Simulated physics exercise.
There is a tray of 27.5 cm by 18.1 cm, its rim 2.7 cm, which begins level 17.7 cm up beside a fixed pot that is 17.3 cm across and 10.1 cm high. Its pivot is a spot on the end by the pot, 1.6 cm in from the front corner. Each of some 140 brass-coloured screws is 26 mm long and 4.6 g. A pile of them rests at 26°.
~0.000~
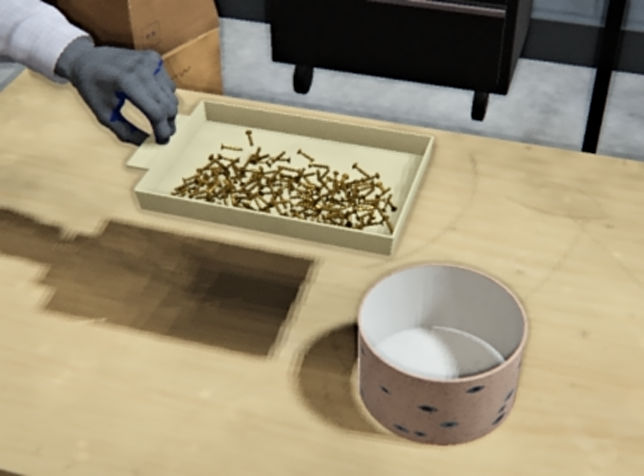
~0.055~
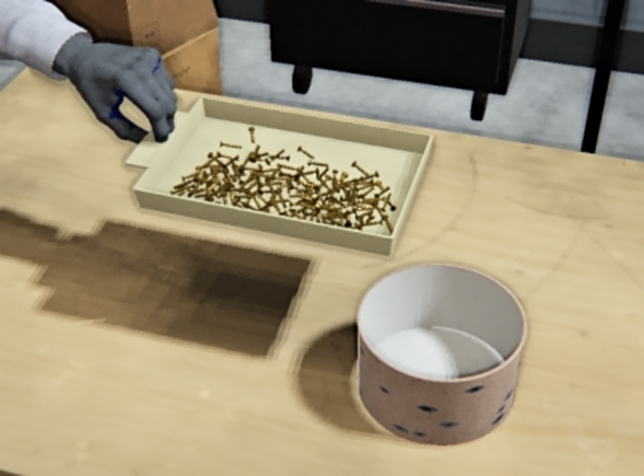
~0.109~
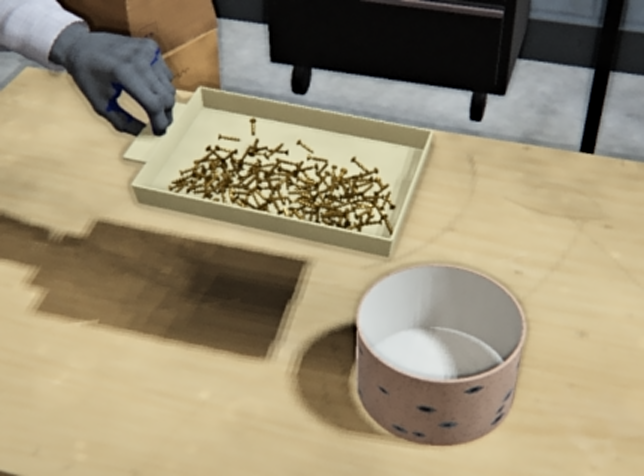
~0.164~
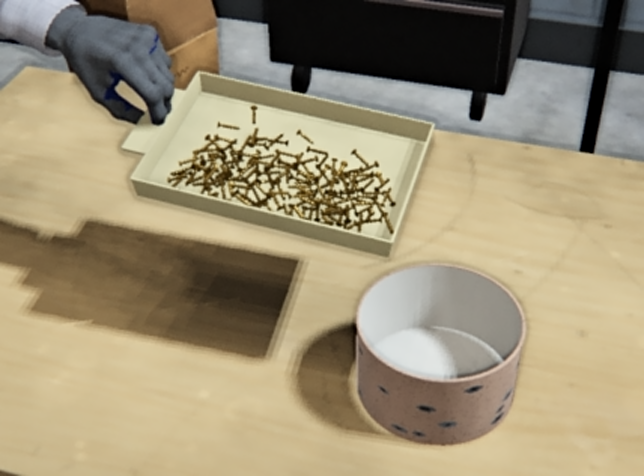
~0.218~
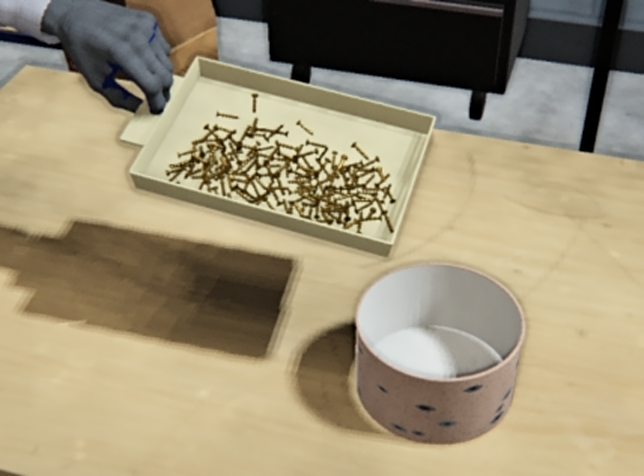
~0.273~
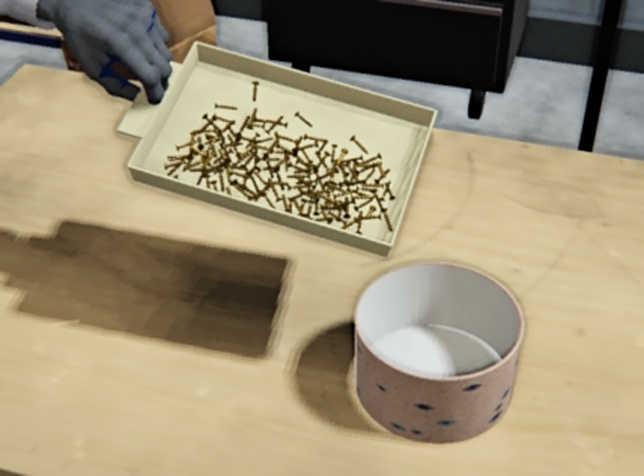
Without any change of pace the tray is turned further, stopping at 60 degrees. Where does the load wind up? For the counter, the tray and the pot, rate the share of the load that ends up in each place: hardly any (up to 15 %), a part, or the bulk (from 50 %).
Share of the load - the counter: Hardly any, the tray: The bulk, the pot: Hardly any.
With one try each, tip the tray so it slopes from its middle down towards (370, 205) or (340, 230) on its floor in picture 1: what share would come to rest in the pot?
I'd put it at roughly 25 per cent for the first tilt and roughly 30 per cent for the second.
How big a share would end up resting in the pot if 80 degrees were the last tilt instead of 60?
Around 50 %, I reckon.
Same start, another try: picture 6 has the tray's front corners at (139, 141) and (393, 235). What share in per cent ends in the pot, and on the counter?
Pot: 10, counter: 0.
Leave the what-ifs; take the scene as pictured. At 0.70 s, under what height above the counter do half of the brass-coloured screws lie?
Around 24 cm up.
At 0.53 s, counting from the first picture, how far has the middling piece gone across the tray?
Displacement on the tray: Roughly 3 cm.
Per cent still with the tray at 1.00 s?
It comes to near 100 per cent.
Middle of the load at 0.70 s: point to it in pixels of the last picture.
I reckon close to (310, 191).
After 0.53 s, tilt 39 degrees; the tray holds 100 %, the pot 0 %.
After 0.70 s, tilt 53 degrees; the tray holds 100 %, the pot 0 %.
After 1.00 s, tilt 60 degrees; the tray holds 100 %, the pot 0 %.
At rest (1.9 s), counter 5 %, tray 95 %, pot 0 %.
